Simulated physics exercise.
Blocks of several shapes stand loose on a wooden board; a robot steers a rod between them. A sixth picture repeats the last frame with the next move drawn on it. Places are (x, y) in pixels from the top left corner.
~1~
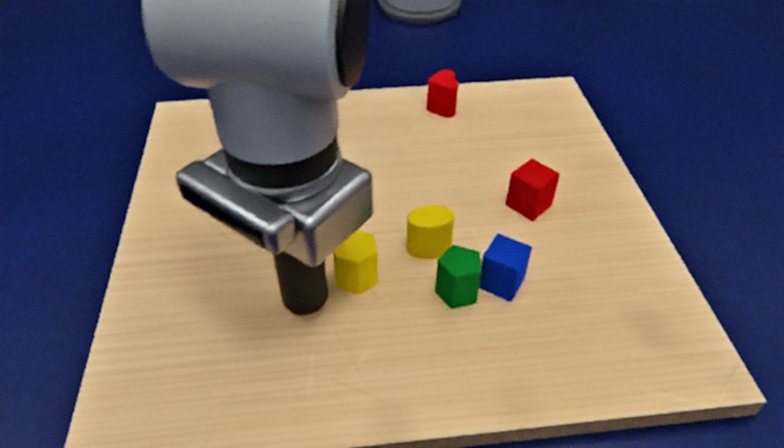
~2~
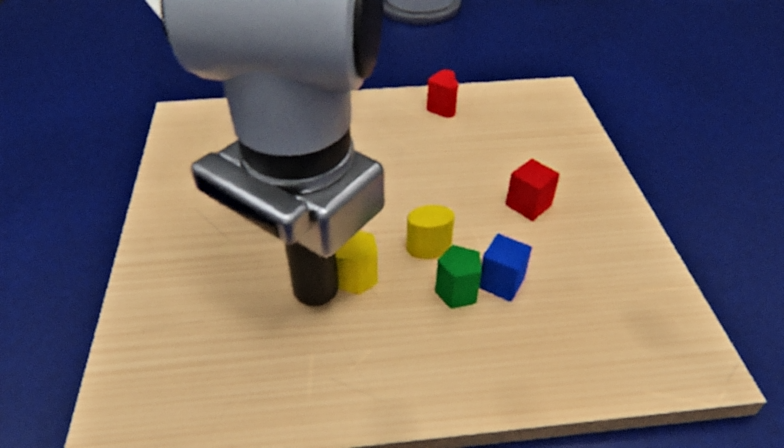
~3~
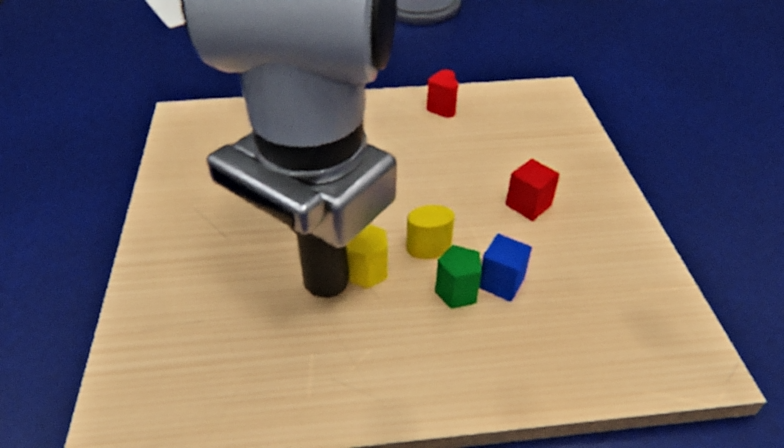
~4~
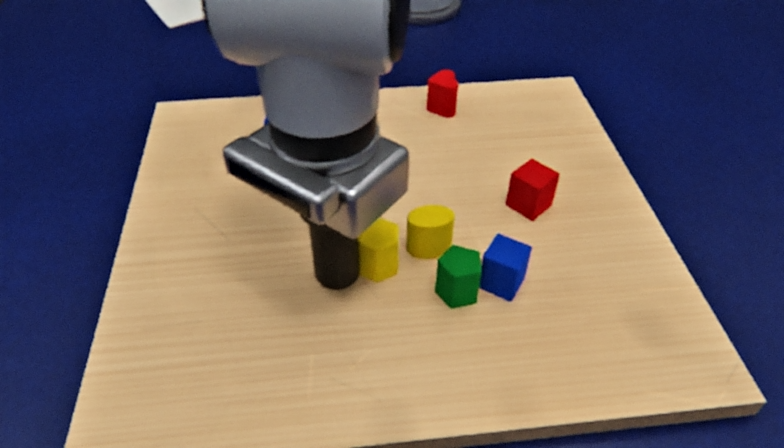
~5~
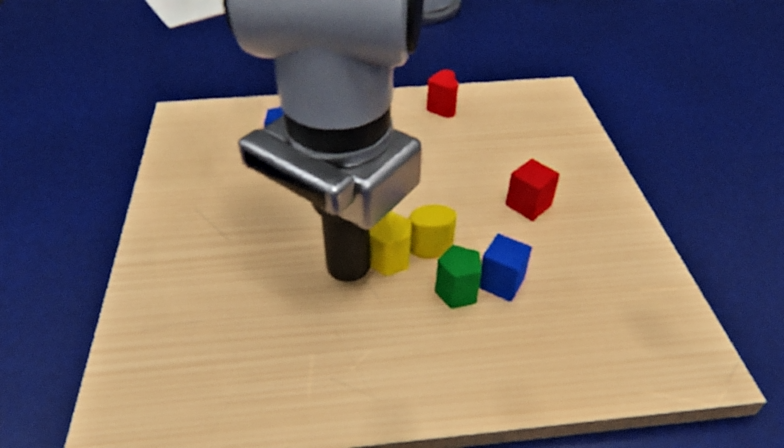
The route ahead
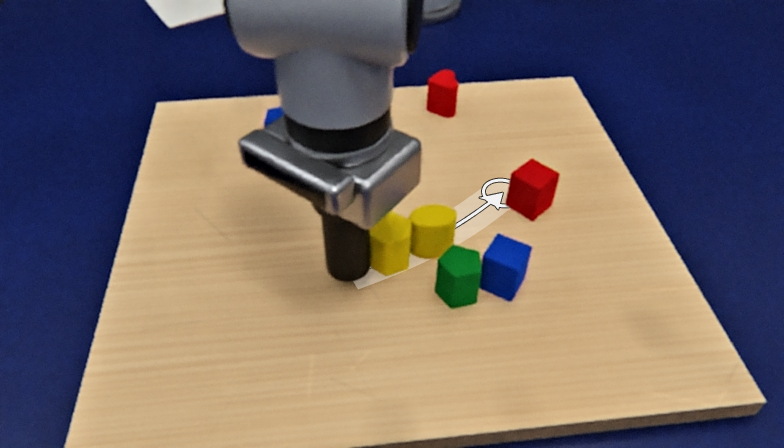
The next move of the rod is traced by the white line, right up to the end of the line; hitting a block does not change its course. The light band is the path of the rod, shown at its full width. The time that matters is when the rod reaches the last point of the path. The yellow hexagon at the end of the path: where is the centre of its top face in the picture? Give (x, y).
Close to (484, 140).
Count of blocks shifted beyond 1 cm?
In total, three or more blocks get moved by over 1 cm.
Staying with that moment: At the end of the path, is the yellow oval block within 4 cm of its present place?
Final answer: No.
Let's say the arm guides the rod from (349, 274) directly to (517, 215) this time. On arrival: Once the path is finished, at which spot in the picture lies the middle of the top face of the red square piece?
My estimate: (566, 152).
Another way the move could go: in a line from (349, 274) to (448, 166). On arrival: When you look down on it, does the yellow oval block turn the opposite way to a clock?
Short answer: Yes.
The line goes from (349, 274) over (437, 237) to (503, 193).
The first path, step by step. One third of the way, rod at (412, 240); yellow hexagon at (438, 193), turned 50° anticlockwise; yellow oval block at (475, 196), turned 105° clockwise.
Two thirds of the way, rod at (464, 213); yellow hexagon at (470, 163), turned 100° anticlockwise; yellow oval block at (508, 185); red square piece at (540, 171).
At the end, rod at (504, 184); yellow hexagon at (484, 140), turned 180° anticlockwise; yellow oval block at (549, 174), turned 230° clockwise; green pentagon unmoved; red square piece at (575, 162).
